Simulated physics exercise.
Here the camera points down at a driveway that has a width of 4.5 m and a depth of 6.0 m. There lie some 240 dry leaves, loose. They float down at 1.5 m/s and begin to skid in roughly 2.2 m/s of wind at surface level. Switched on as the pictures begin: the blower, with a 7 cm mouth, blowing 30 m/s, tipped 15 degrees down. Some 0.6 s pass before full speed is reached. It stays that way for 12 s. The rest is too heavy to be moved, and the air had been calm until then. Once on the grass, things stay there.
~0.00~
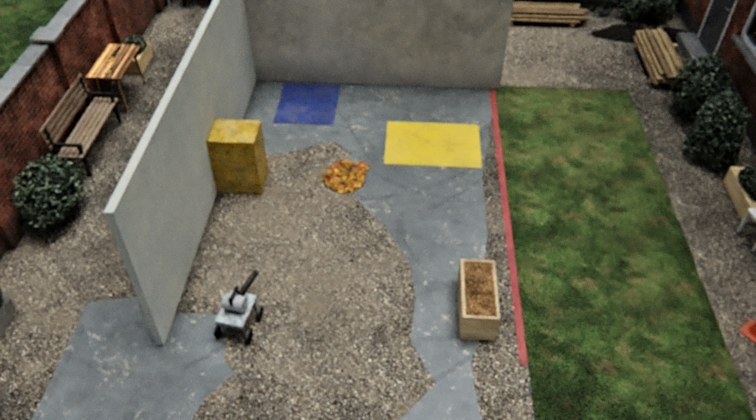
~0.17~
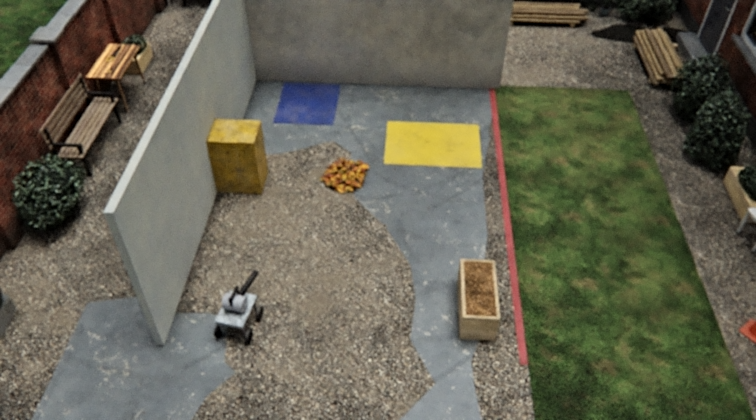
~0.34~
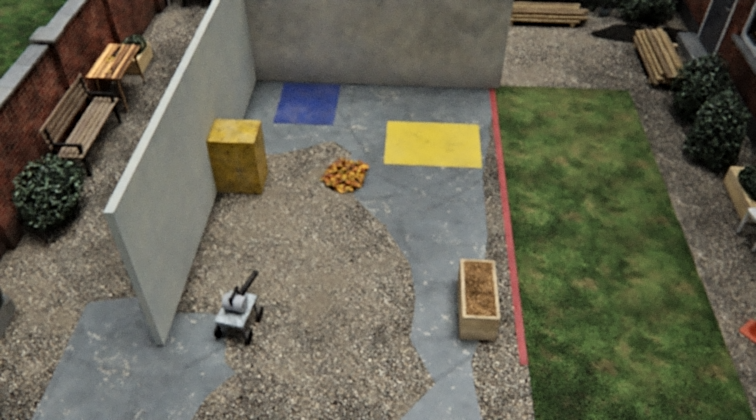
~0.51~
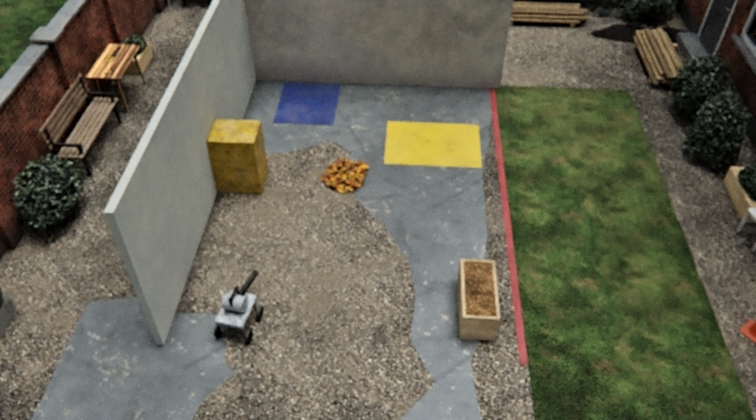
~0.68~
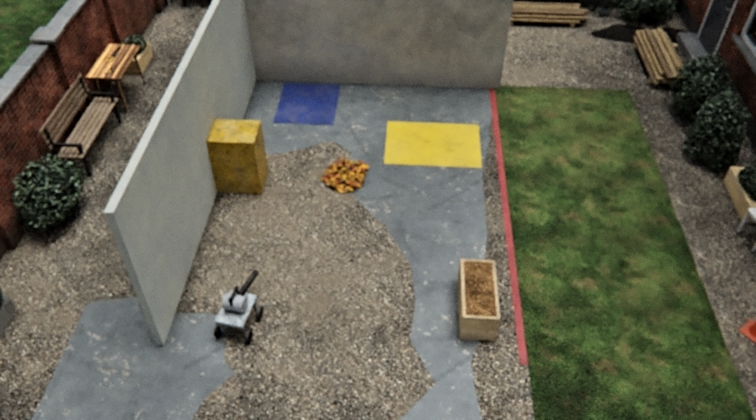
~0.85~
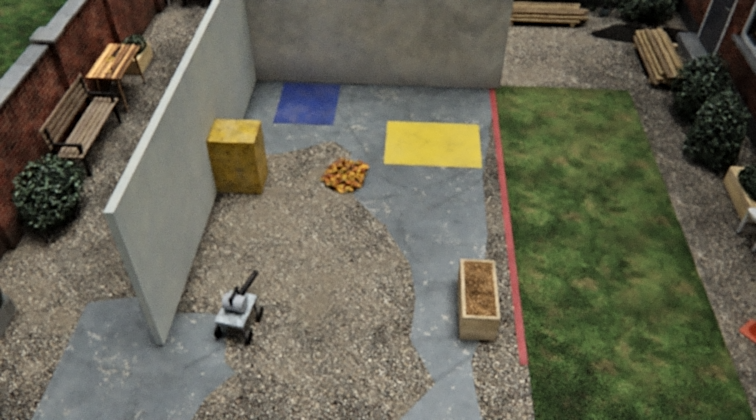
Walled driveway seen from above, with a small wheeled blower standing on gravel and a pile of orange leaves barely shifting.
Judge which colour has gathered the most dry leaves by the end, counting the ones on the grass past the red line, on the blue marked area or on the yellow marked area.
The yellow one has gathered the most.
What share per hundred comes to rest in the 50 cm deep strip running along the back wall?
10 per cent.
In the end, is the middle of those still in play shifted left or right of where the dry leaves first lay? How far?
Looks like a right-hand shift of around 0.6 m.
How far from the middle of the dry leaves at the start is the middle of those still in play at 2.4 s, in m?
Centre shift: Near 0.8 m.
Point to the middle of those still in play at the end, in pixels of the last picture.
It lands close to (388, 125) in the last picture.
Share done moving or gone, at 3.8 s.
Roughly 4 % of them.
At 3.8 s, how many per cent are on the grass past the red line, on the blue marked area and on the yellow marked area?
Roughly 0 % red, 0 % blue and 10 % yellow.
After 2.4 s, 100 % are on the move or not yet settled, 0 % are on the blue marked area, 0 % on the grass past the red line and 0 % on the yellow marked area; the middle of those still in play is near (368, 148).
After 3.8 s, 96 % are on the move or not yet settled, 0 % are on the blue marked area, 0 % on the grass past the red line and 8 % on the yellow marked area; the middle of those still in play is near (376, 140).
After 6.6 s, 85 % are on the move or not yet settled, 0 % are on the blue marked area, 0 % on the grass past the red line and 20 % on the yellow marked area; the middle of those still in play is near (382, 133).
After 12.0 s, at the end, 0 % are on the blue marked area, 0 % on the grass past the red line and 29 % on the yellow marked area; the middle of those still in play is near (388, 125).
